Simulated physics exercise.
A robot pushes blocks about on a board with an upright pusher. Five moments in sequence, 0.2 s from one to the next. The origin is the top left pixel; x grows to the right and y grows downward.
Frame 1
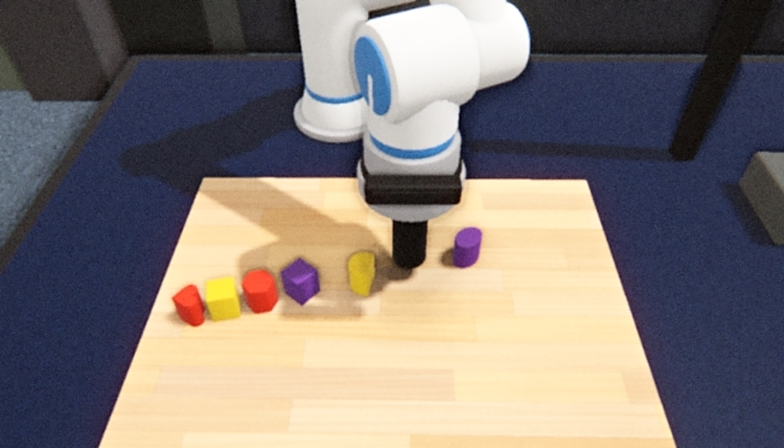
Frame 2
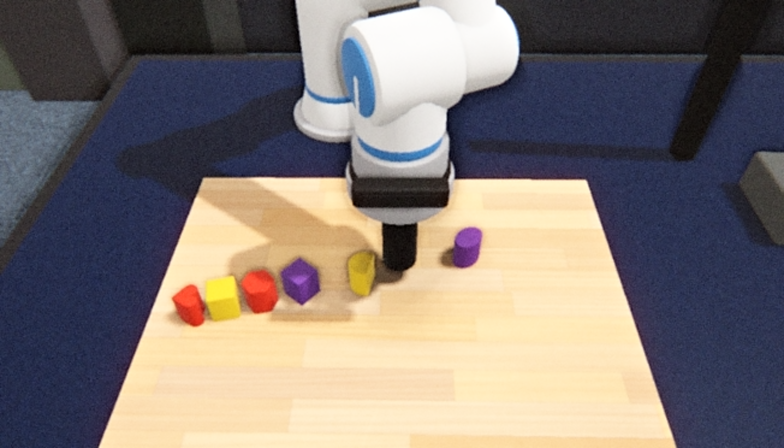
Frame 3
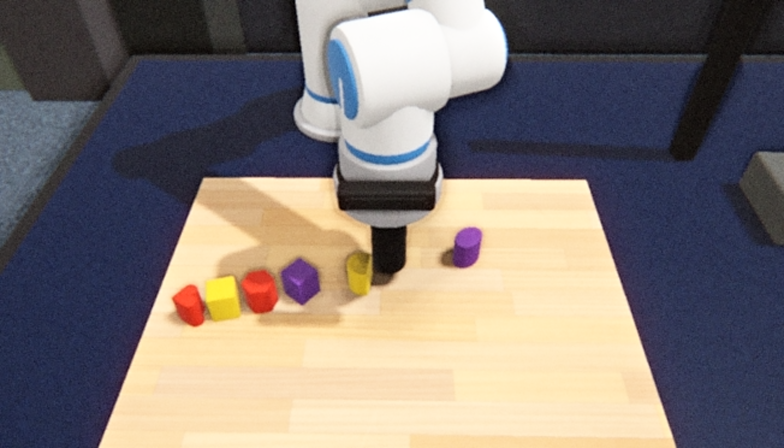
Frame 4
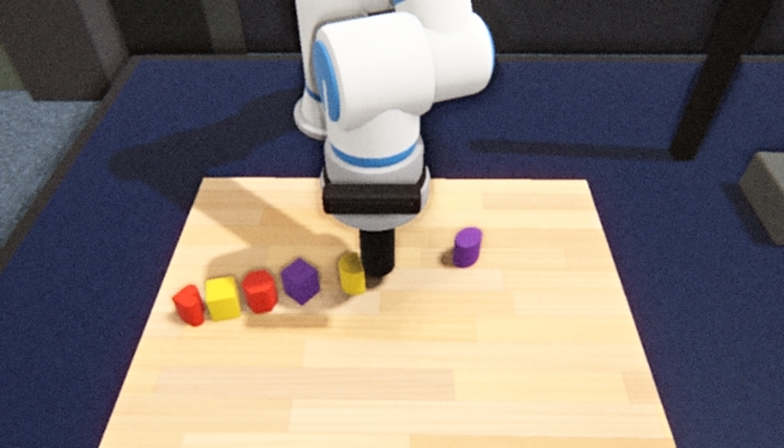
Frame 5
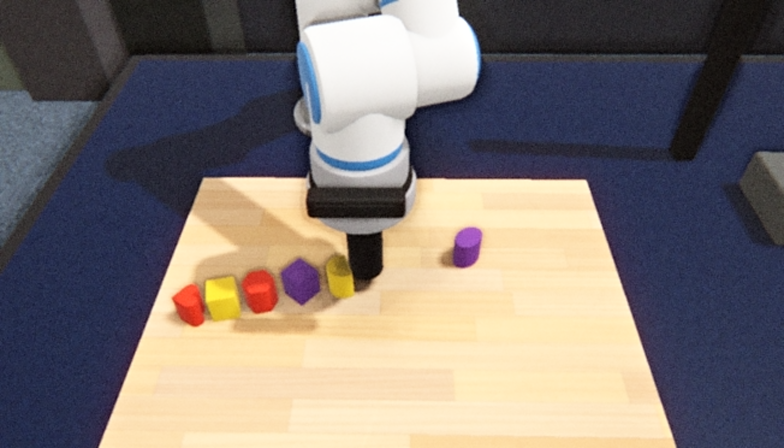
A white robot arm with blue bands reaches down over a pale wooden board on a dark blue table, seen from above and in front by a still camera. A red block, a yellow block, another red block, a purple block and a yellow piece line up leftward of the black pusher, with a purple cylinder to its right. The pusher slides left and nudges the nearby yellow piece slightly left.
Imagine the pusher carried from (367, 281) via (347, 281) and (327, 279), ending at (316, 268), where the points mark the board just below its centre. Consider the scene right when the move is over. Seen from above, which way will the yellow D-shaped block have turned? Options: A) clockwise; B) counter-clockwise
B: Counter-clockwise.
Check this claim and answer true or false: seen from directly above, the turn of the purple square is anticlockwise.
That statement is not accurate.
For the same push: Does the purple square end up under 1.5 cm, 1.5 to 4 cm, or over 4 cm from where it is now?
Final distance: 1.5 to 4 cm.
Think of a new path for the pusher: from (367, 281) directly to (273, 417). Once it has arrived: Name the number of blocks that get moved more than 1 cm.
Blocks displaced: 1.
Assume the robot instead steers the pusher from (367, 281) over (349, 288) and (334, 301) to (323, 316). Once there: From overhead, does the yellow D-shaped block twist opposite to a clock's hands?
No - that is not the case.
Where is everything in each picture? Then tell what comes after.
The first picture shows pusher's lower end (409, 256); red six-sided block (257, 281); purple square (299, 270); yellow D-shaped block (361, 262).
The second picture shows pusher (400, 259); blocks still.
The third picture shows pusher (389, 262); blocks still.
The fourth picture shows pusher (378, 264); yellow D-shaped block (351, 263).
The fifth picture shows pusher (366, 267); red six-sided block (257, 281); purple square (299, 270); yellow D-shaped block (339, 266).
On the path given first. Halfway along, pusher (334, 267); red six-sided block (255, 281); purple square (284, 274), turned 30° clockwise; yellow D-shaped block (312, 274), turned 35° anticlockwise.
At the end, pusher (314, 254); red six-sided block (252, 281); purple square (282, 276), turned 45° clockwise; yellow D-shaped block (310, 277), turned 40° anticlockwise.
